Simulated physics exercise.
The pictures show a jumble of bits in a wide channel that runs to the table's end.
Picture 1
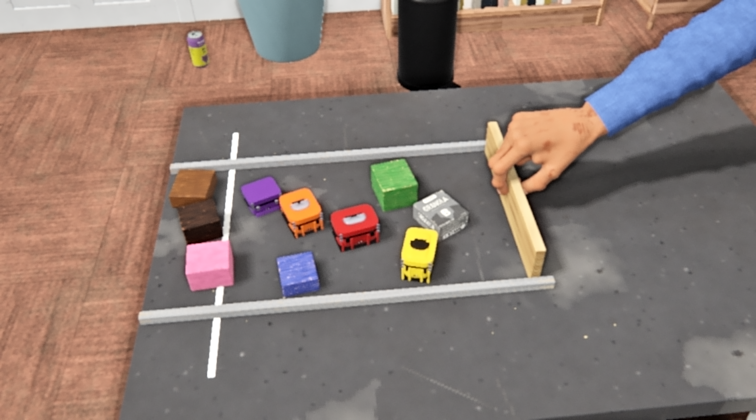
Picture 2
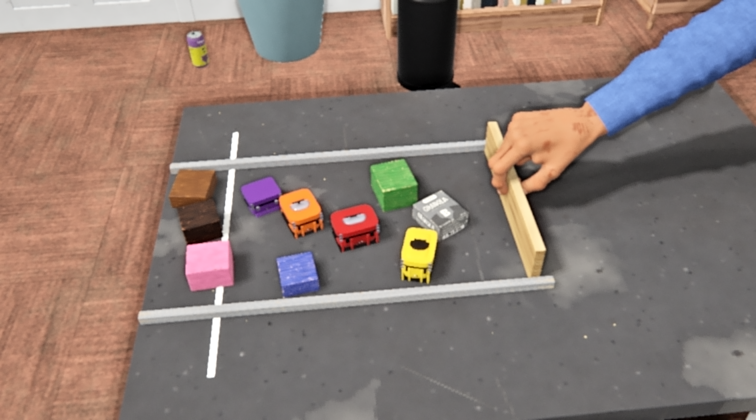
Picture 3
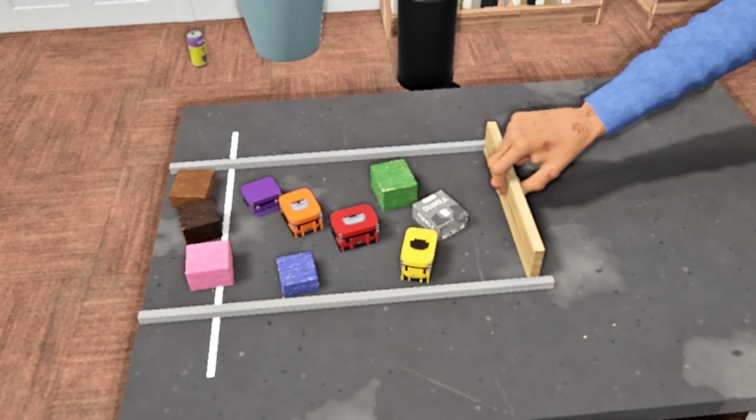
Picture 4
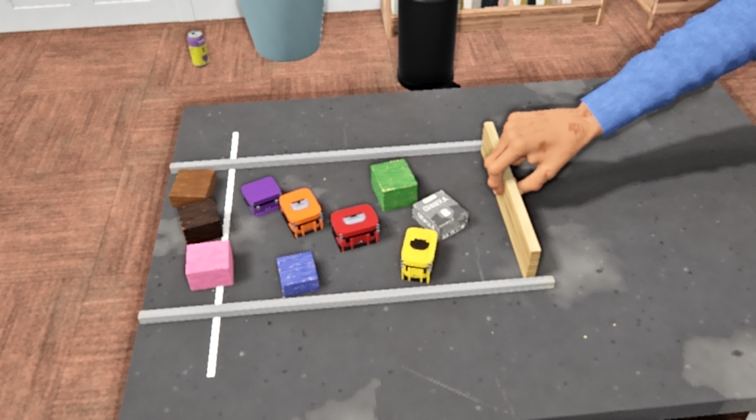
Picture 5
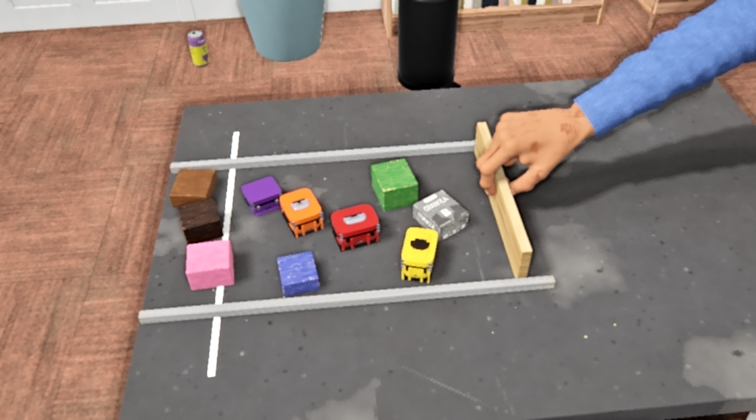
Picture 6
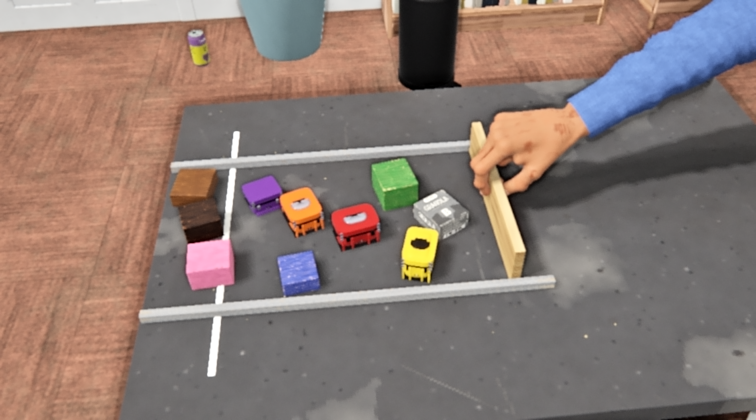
A hand in a blue sleeve holds a wooden board upright at the right of a channel between two pale rails on a dark tabletop, seen from above at a steady angle. Brown, black and pink blocks sit by a white tape line at left, with purple, orange, red and yellow cases, green and blue blocks and a clear piece rightward. The board stays still at first, then slides slightly left, touching nothing.
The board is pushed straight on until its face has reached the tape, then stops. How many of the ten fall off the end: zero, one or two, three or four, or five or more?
As it turns out, the number that fall off is three or four.
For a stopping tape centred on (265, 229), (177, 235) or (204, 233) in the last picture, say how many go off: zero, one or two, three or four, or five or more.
Taking them in turn, none; five or over; at least five.
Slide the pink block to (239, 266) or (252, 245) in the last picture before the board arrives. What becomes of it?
The pink block falls; tumbles off.
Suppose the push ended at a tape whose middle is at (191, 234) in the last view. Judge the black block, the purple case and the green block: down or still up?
The black block comes down; the purple case tumbles off; the green block is kept.
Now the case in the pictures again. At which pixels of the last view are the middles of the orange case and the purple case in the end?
The orange case at (167, 217), the purple case at (178, 191).
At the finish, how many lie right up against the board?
That makes 3.
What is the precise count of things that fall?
The count is 3.
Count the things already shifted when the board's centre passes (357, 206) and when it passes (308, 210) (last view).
By then 6, and 8.
Early on, none off yet; brown block at rest near (195, 187); black block at rest near (201, 221); pink block at rest near (211, 264).
A while later, none off yet; brown block travelled a little near (181, 188); black block travelled about its own width near (167, 226); pink block travelled about its own width near (166, 274).
Finally, the number that fall off is three or four; lost, pink block, black block and brown block.
